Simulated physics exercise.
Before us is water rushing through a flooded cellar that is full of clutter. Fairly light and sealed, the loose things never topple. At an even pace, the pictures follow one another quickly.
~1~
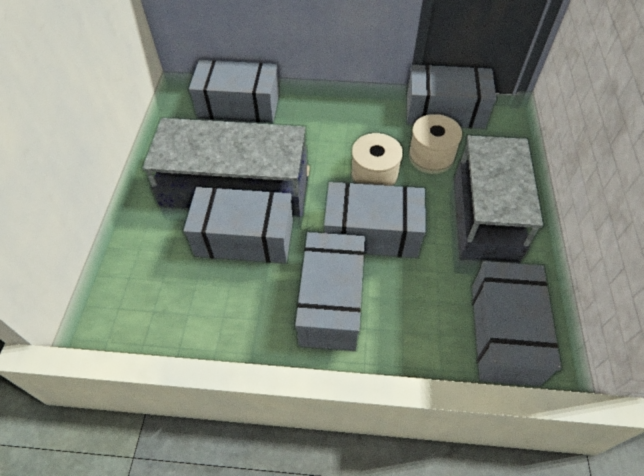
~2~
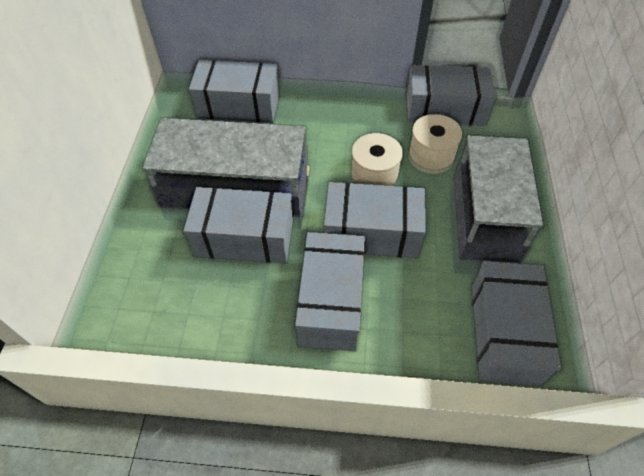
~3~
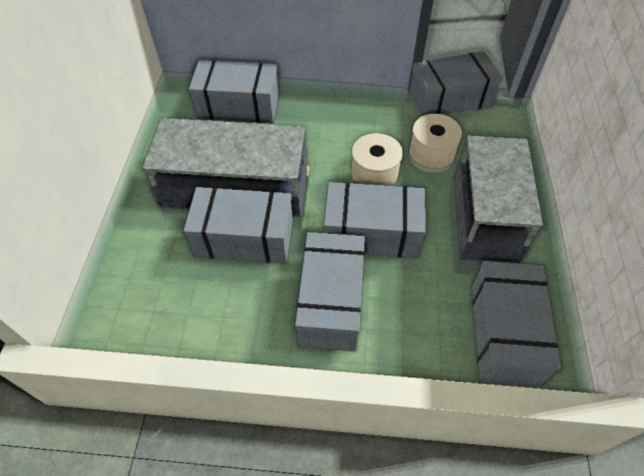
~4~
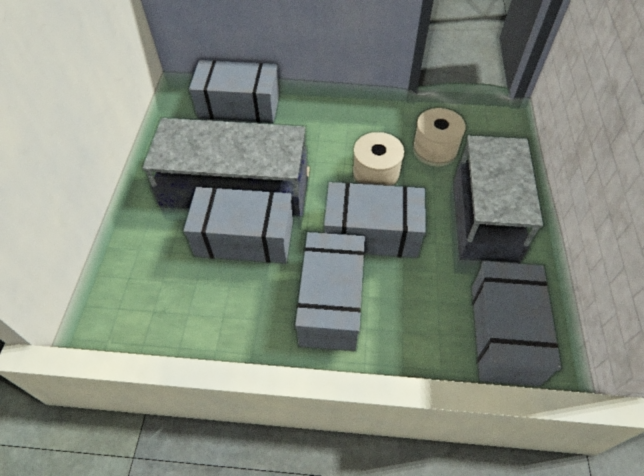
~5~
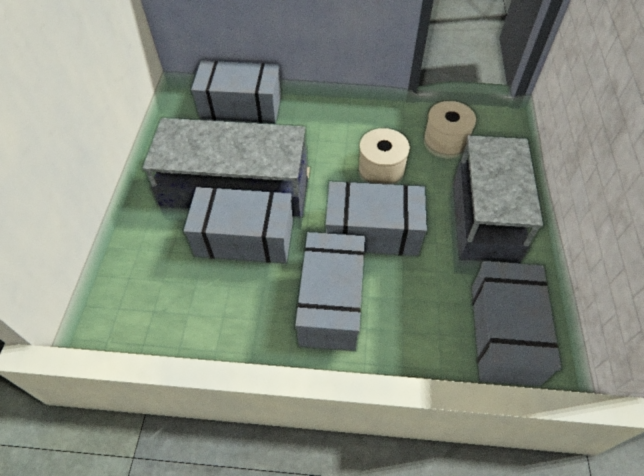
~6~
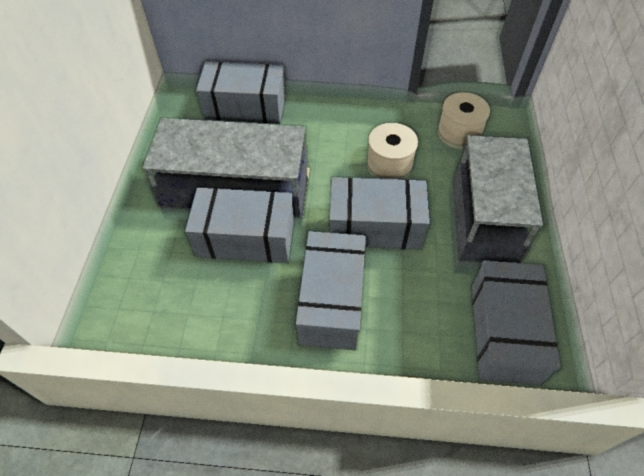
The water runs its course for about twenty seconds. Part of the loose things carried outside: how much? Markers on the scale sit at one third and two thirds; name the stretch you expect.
My forecast is two thirds and up.
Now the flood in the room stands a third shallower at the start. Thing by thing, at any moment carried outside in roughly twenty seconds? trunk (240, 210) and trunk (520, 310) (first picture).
So, for the first: Held back, and for the second: Held back.
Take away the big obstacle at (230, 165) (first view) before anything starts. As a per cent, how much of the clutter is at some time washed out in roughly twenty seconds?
80%.
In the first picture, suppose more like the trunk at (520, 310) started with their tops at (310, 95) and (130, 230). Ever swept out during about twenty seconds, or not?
Exits, remains.
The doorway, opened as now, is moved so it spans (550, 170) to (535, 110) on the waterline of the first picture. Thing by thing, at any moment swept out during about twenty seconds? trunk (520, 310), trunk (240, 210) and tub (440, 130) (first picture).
Taken in that order, the answers are not lost, not lost, swept away.
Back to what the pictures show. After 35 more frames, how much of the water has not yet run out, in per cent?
Close to 46 percent of it stays.
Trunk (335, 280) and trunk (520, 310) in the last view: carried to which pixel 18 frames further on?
Estimated positions: (417, 209); (559, 289).
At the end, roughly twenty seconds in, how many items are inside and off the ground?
By my reckoning the number comes out at 2.
A moment on, 2 of 8 are out; 6 afloat.
Next, 4 of 8 are out; 4 afloat.
Later, 6 of 8 are out; 2 afloat.
In the end, 6 of 8 are out; 2 afloat.
